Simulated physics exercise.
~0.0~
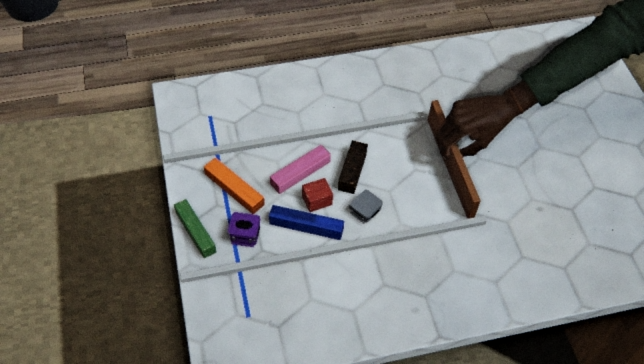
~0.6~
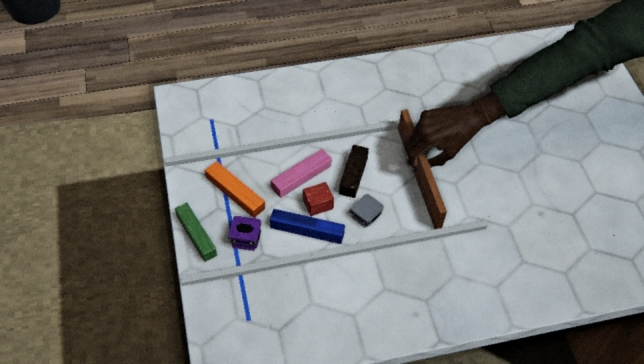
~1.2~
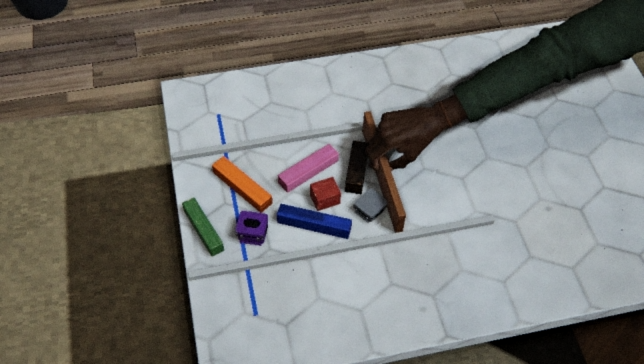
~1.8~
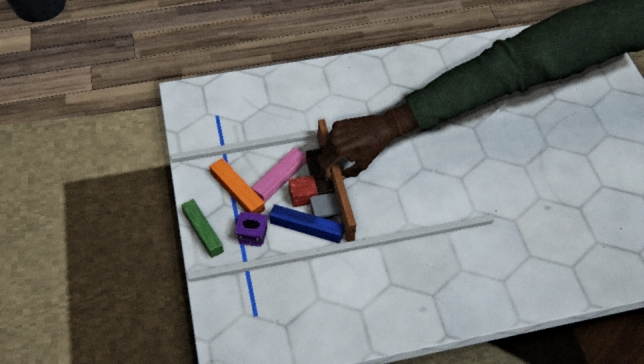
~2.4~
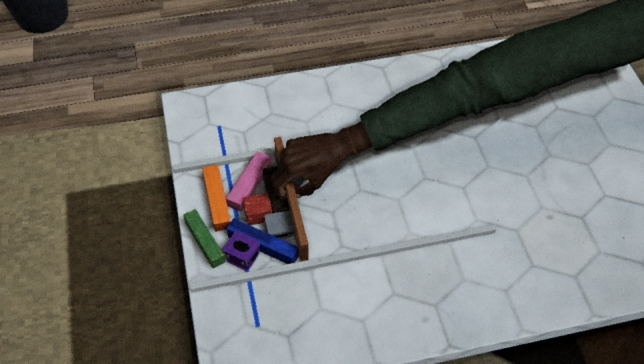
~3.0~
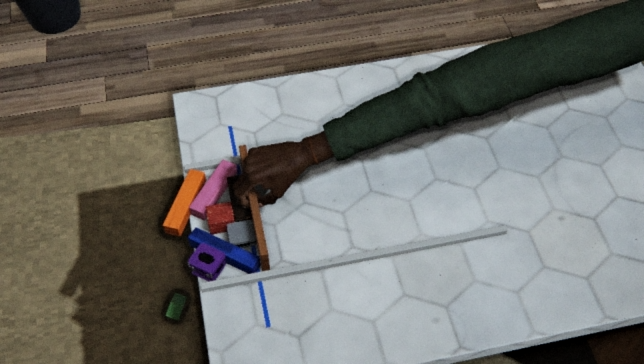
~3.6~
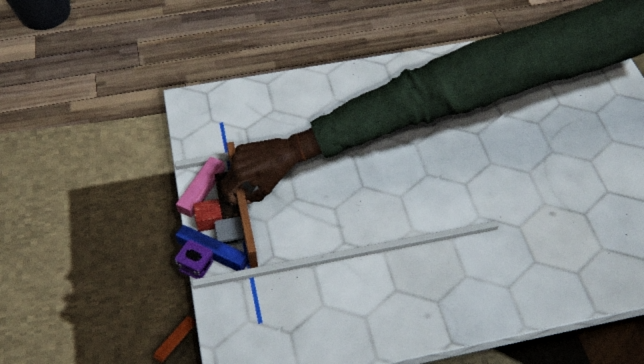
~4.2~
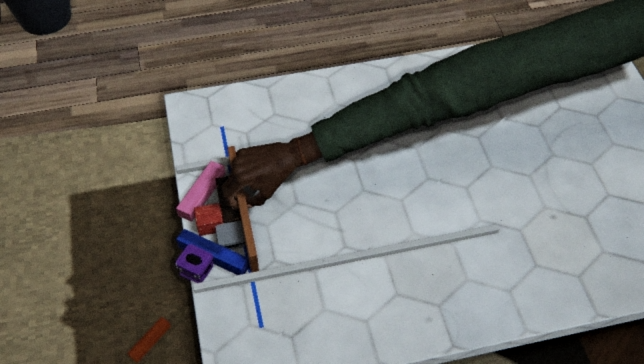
The video shows a hand sweeping a wooden board leftward across a hexagon-patterned surface, gathering colorful sticks and blocks toward a blue line. The green bar and then the orange stick fall off the left edge, while the remaining pieces stay bunched at the edge as the board stops.
